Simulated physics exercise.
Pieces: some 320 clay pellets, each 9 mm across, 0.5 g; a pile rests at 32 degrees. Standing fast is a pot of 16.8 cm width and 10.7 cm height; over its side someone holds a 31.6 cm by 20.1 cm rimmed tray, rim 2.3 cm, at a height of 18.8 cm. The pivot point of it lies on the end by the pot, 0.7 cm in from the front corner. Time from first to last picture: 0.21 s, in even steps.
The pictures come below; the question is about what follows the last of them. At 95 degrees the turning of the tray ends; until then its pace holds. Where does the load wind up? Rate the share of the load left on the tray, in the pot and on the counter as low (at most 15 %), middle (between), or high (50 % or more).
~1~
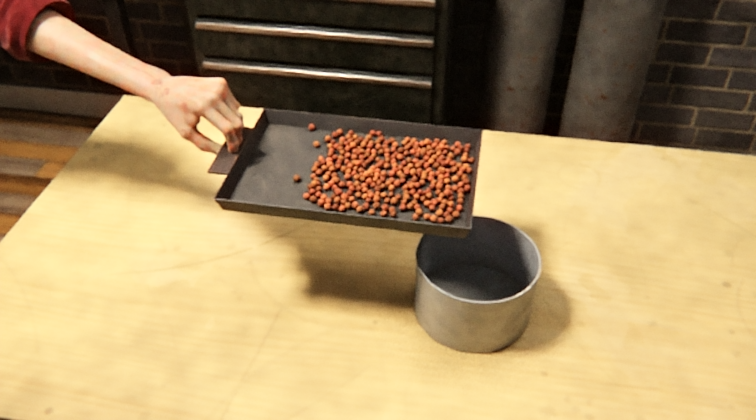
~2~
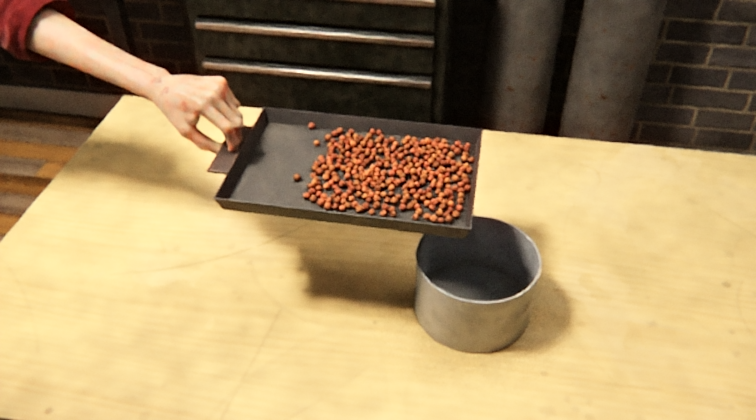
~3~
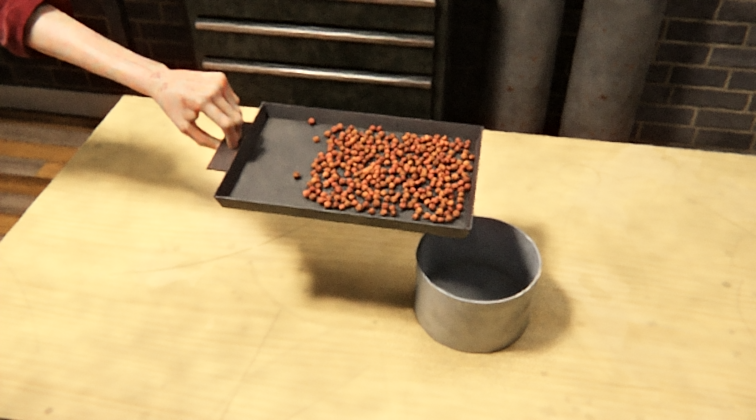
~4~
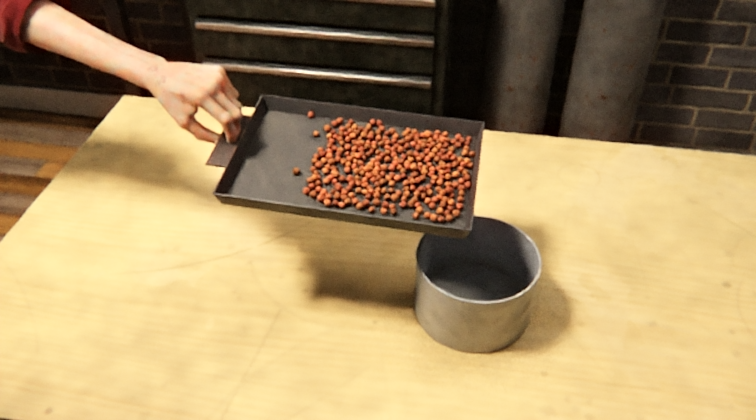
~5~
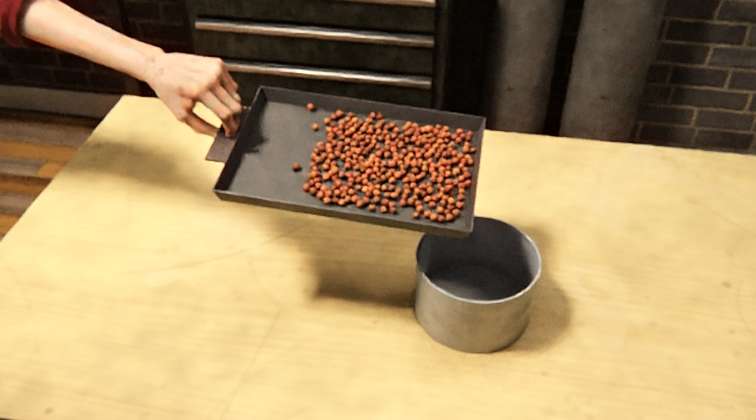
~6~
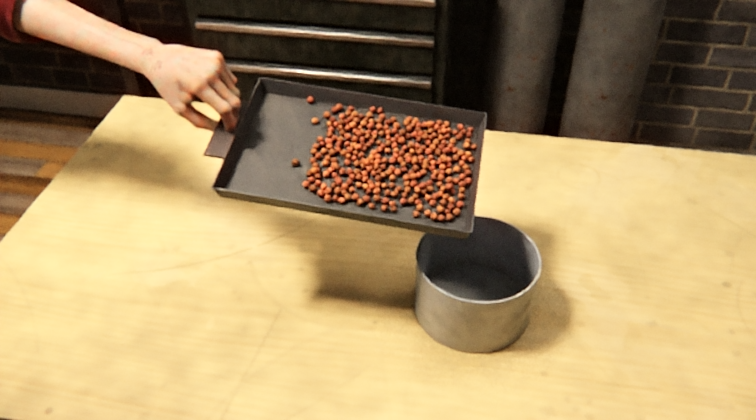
Tray - low, pot - low, counter - high.
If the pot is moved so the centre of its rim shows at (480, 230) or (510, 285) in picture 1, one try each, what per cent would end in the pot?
Roughly 0 per cent, then 25 per cent.
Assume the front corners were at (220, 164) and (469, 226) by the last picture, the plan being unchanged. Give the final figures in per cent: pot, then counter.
Pot 55, counter 45.
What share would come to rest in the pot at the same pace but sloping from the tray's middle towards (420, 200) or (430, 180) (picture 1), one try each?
That would be close to 60 per cent and then close to 50 per cent.
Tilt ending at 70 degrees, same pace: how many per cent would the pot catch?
I'd put it at close to 0 per cent.
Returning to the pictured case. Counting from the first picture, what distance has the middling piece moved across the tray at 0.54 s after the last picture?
Displacement on the tray: About 5 cm.
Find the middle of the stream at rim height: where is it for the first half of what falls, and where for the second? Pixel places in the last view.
First half close to (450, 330), second half close to (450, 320).
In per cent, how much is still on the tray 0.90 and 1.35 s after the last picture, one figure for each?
Estimates: 100; 10.
Then, 0.54 s after the last picture, tilt 51 degrees; the tray holds 100 %, the pot 0 %.
Then, 0.90 s after the last picture, tilt 77 degrees; the tray holds 100 %, the pot 0 %.
Then, 1.35 s after the last picture, tilt 95 degrees; the tray holds 10 %, the pot 0 %.
In the end, tray 0 %, pot 5 %, counter 100 %.
